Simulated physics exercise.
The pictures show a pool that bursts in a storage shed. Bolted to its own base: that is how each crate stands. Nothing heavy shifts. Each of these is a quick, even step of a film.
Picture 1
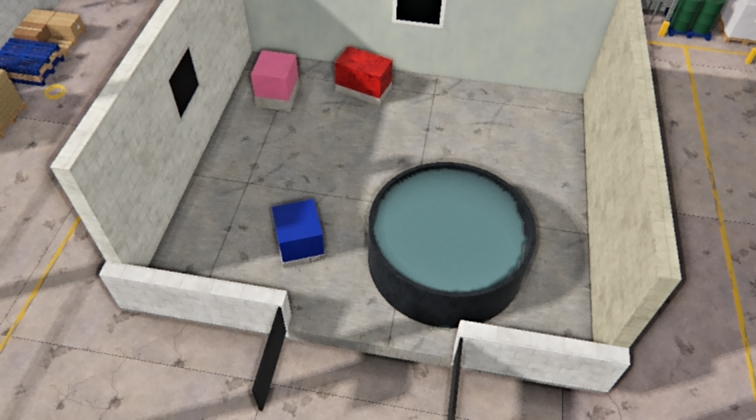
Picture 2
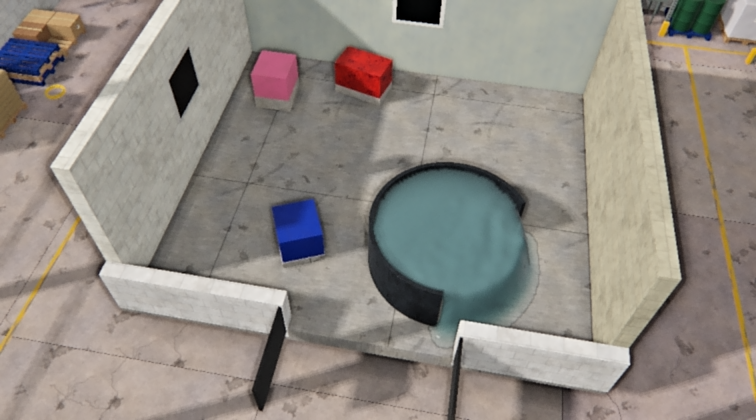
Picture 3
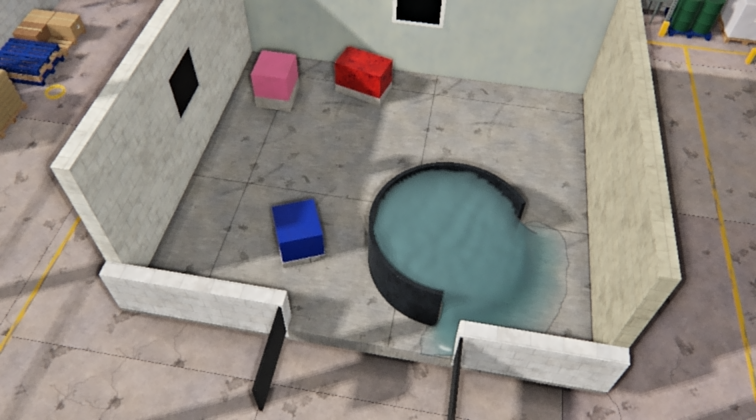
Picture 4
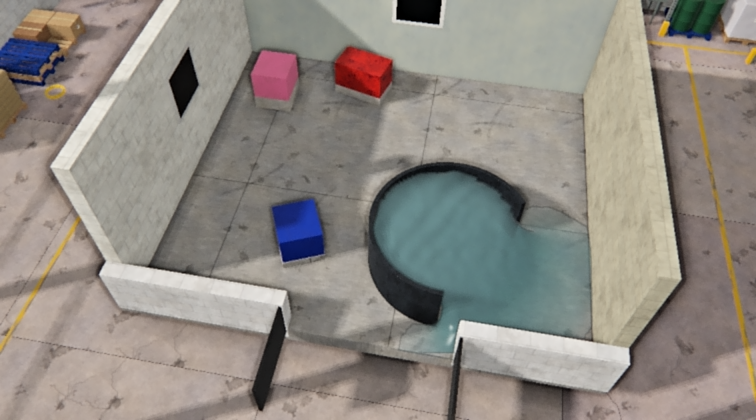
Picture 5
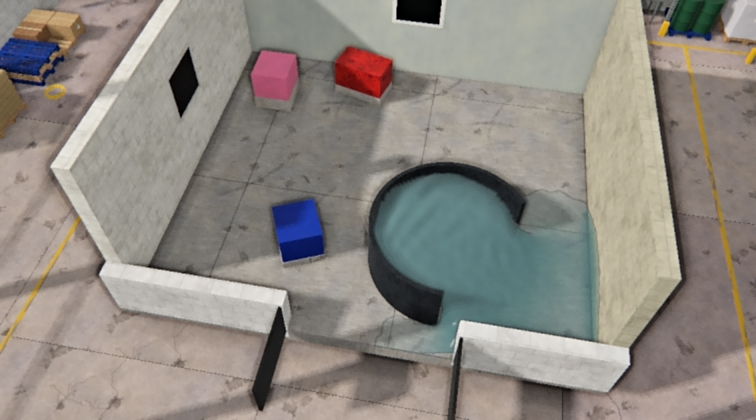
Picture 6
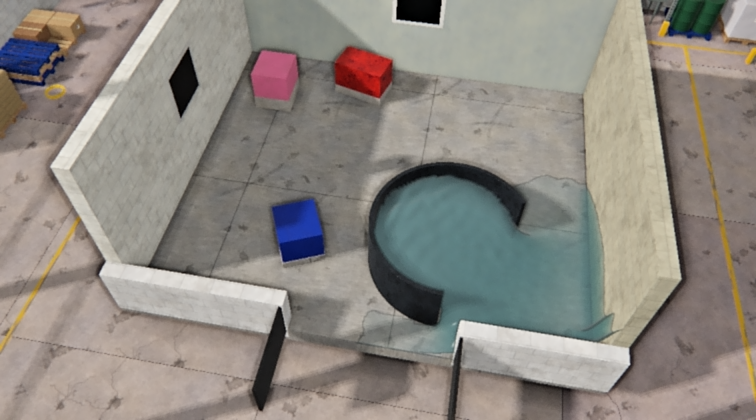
The footage shows a round black tank of water in a walled enclosure with pink, red and blue crates; its right side opens, and water pours out, spreading across the floor to the right wall while the crates stay still.
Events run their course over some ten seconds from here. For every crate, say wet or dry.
Blue crate - dry; red crate - wet; pink crate - dry.
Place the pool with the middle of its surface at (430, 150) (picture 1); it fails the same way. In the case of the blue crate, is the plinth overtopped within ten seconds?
I reckon the blue crate is overrun.
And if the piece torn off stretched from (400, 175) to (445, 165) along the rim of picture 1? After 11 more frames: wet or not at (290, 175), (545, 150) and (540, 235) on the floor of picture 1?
Read off point by point, the answer is soaking, not soaked, not soaked.
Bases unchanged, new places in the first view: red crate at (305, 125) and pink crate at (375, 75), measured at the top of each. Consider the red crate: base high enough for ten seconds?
The red crate is left dry.
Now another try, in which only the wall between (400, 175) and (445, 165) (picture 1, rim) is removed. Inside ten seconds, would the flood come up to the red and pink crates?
Result - red crate gets flooded, pink crate gets flooded.
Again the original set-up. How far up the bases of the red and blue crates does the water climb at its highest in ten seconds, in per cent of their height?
About 150 % and 80 %.
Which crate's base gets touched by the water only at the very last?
Last of all: The one in pink.
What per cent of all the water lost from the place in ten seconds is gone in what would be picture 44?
Close to 75 per cent, I'd say.
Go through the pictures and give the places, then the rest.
The first frame shows the round tank at (451, 227) is whole and still.
In the second frame, water pours out at (511, 289) and has run to a hidden place.
In the third frame, water pours out at (510, 291) and has run to (545, 229).
In the fourth frame, water pours out at (510, 294) and has run to (549, 211).
In the fifth frame, water pours out at (509, 294) and has run to (587, 208).
In the sixth frame, water pours out at (509, 295) and has run to (586, 188).
A moment on, water covers 20 % of the floor; the blue crate not reached, the red crate not reached, the pink crate not reached.
Next, water covers 30 % of the floor; the blue crate not reached, the red crate not reached, the pink crate not reached.
Then, water covers 45 % of the floor; the blue crate water round its plinth, the red crate water round its plinth, the pink crate not reached.
Later, water covers 80 % of the floor; the blue crate water round its plinth, the red crate water round its plinth, the pink crate water round its plinth.
In the end, water covers 100 % of the floor; the blue crate stayed above the water, the red crate was topped, the pink crate stayed above the water.
